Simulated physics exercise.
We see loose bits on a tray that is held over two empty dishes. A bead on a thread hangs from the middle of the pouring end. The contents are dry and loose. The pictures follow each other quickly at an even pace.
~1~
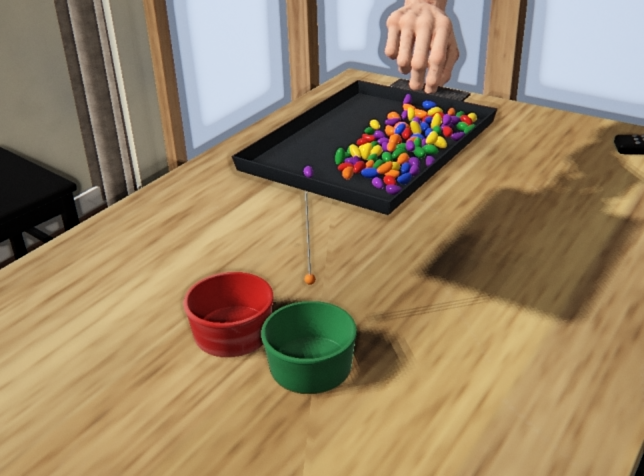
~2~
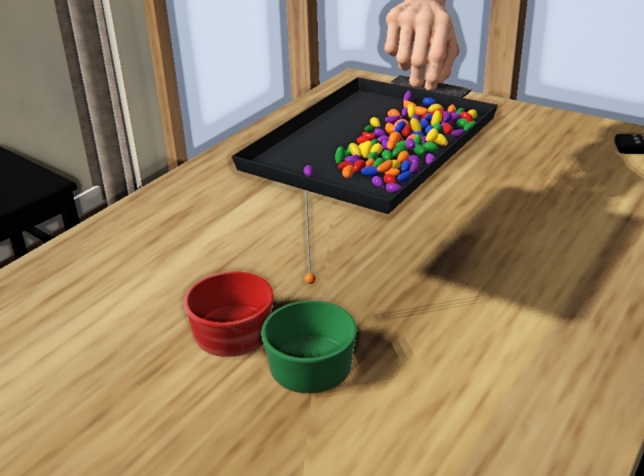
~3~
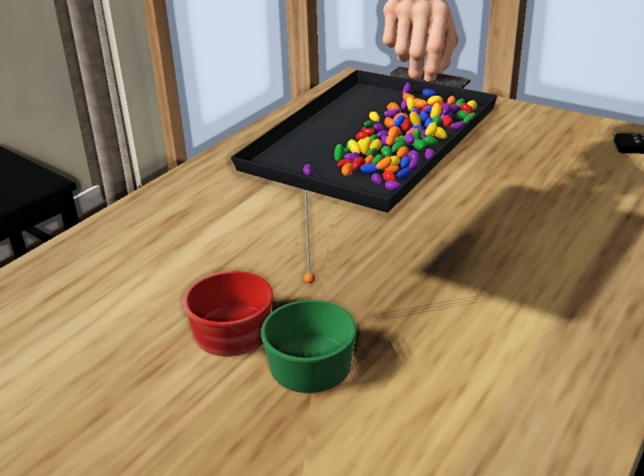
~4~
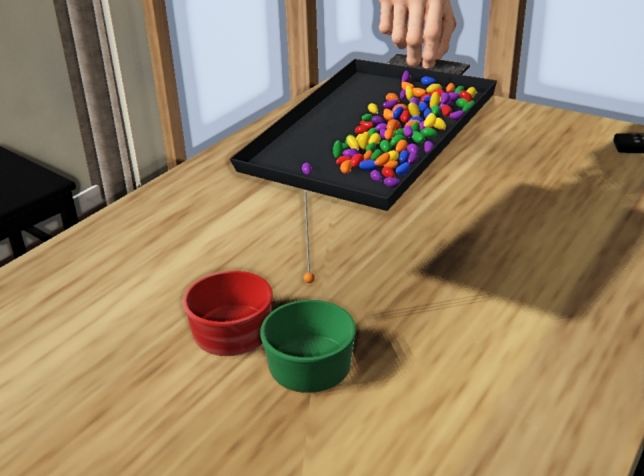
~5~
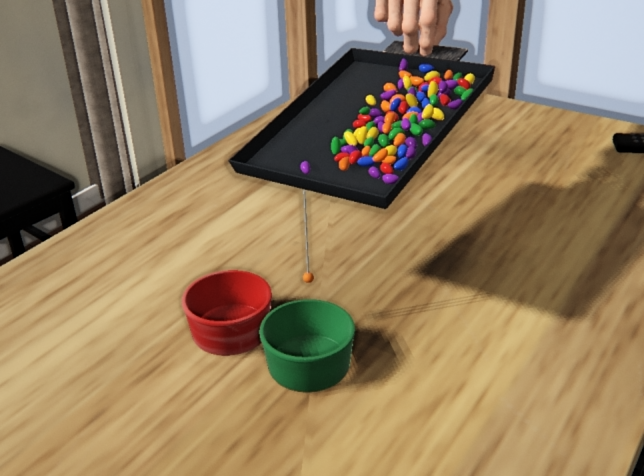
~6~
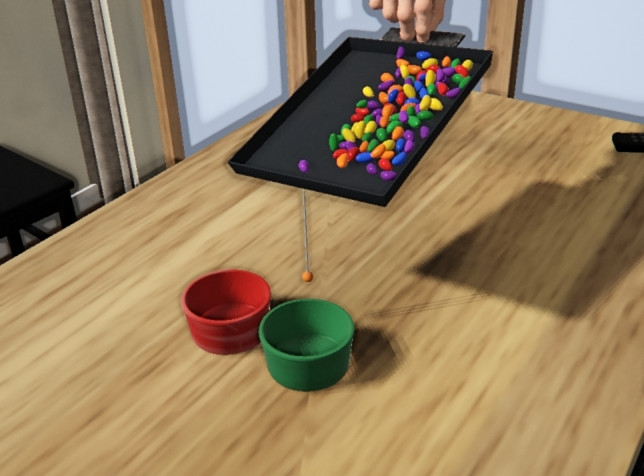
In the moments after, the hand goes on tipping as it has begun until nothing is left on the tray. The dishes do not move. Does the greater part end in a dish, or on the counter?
They take over half between them.
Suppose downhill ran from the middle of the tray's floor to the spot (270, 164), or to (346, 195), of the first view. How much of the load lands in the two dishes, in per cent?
Near 20 % and 40 %.
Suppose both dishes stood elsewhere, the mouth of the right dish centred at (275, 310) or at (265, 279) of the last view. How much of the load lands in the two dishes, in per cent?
About 60 and 40 per cent.
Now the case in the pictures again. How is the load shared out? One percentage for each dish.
The left dish has 40 per cent, the right dish has 30.
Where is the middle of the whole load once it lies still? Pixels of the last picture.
At about (246, 328).
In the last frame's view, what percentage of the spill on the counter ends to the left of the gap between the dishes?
Near 50 %.
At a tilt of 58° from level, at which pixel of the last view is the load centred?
Around (298, 155).
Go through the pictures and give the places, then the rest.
Corners of the pouring end near (236, 156) and (388, 199), level; middle of the load near (403, 148), jelly beans; left dish near (203, 335); right dish near (284, 370); bead on its thread near (310, 279), in the first picture.
Corners of the pouring end near (236, 156) and (388, 198), level; middle of the load near (403, 146), in the second picture.
Corners of the pouring end near (235, 156) and (387, 197), tipped barely, lowest at the left corner; middle of the load near (403, 141), in the third picture.
Corners of the pouring end near (234, 158) and (386, 196), tipped a little, lowest at the left corner; middle of the load near (402, 133), in the fourth picture.
Corners of the pouring end near (233, 159) and (384, 194), tipped a little, lowest at the left corner; middle of the load near (400, 126), in the fifth picture.
Corners of the pouring end near (232, 161) and (382, 193), tipped clearly, lowest at the left corner; middle of the load near (391, 109); left dish near (200, 332); right dish near (281, 368), in the sixth picture.
Shortly afterwards, tray tipped steeply; all but a few on the tray; a little in the air.
Next, tray tipped right over; the bulk on the tray; a little in the right dish; a little in the left dish; a little outside both.
Some moments later, tray tipped past a quarter turn; near a third in the right dish; near a third in the left dish; near a quarter outside both.
In the end, tray tipped past a quarter turn; near a third in the right dish; near a third in the left dish; near a quarter outside both.
